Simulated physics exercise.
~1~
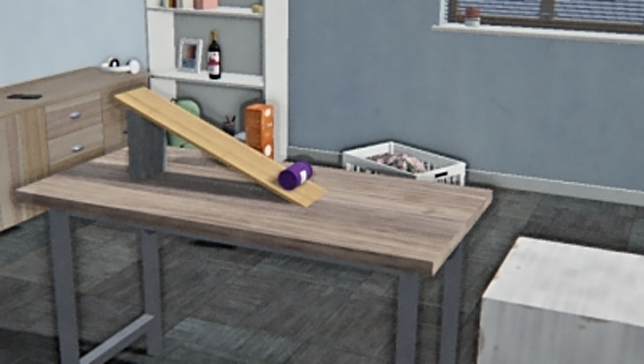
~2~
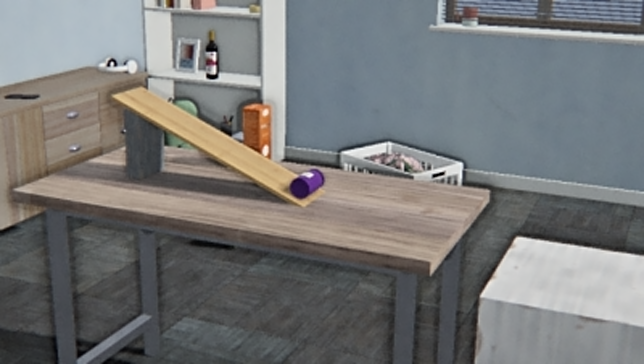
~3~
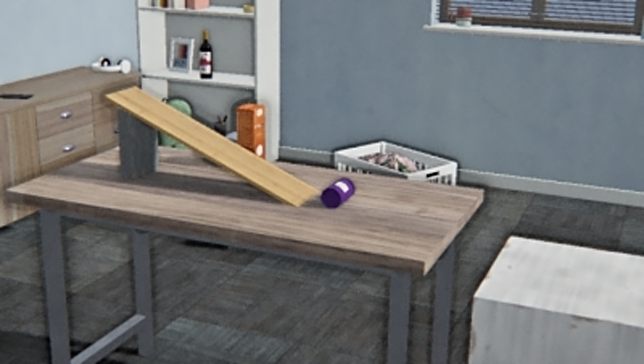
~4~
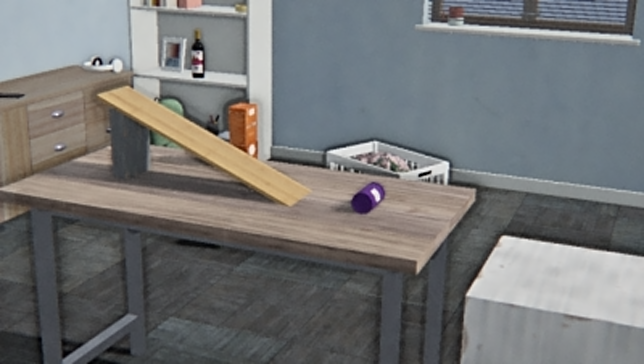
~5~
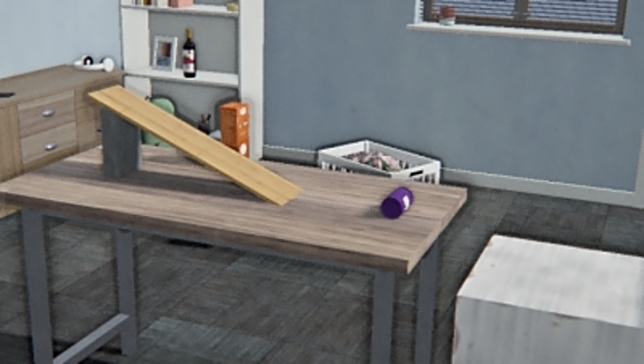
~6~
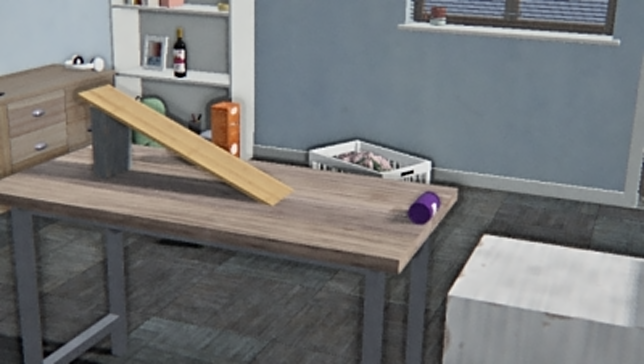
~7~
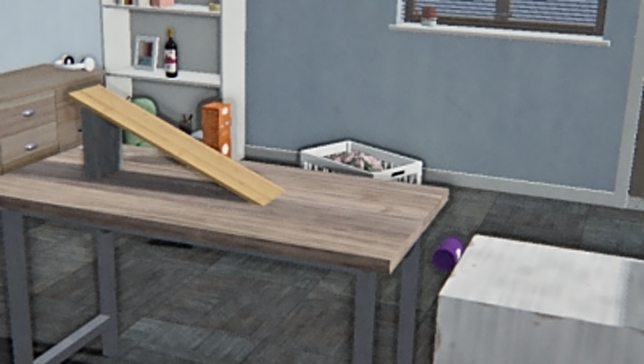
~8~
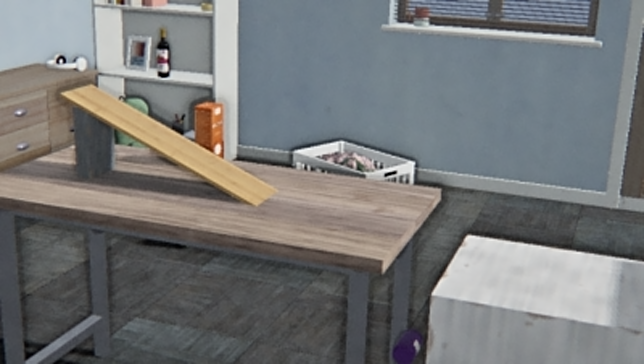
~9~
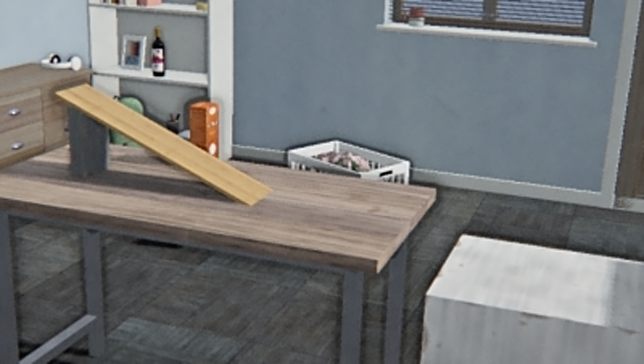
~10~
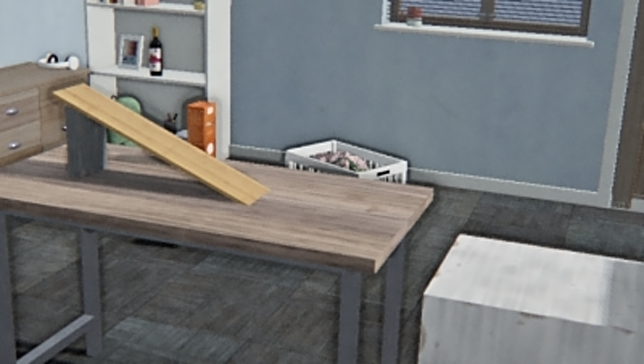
A purple jar rolled off the bottom of a wooden ramp and across the table to the right, then went over the edge and dropped out of sight into the gap before the white block, while the orange carton stayed put.
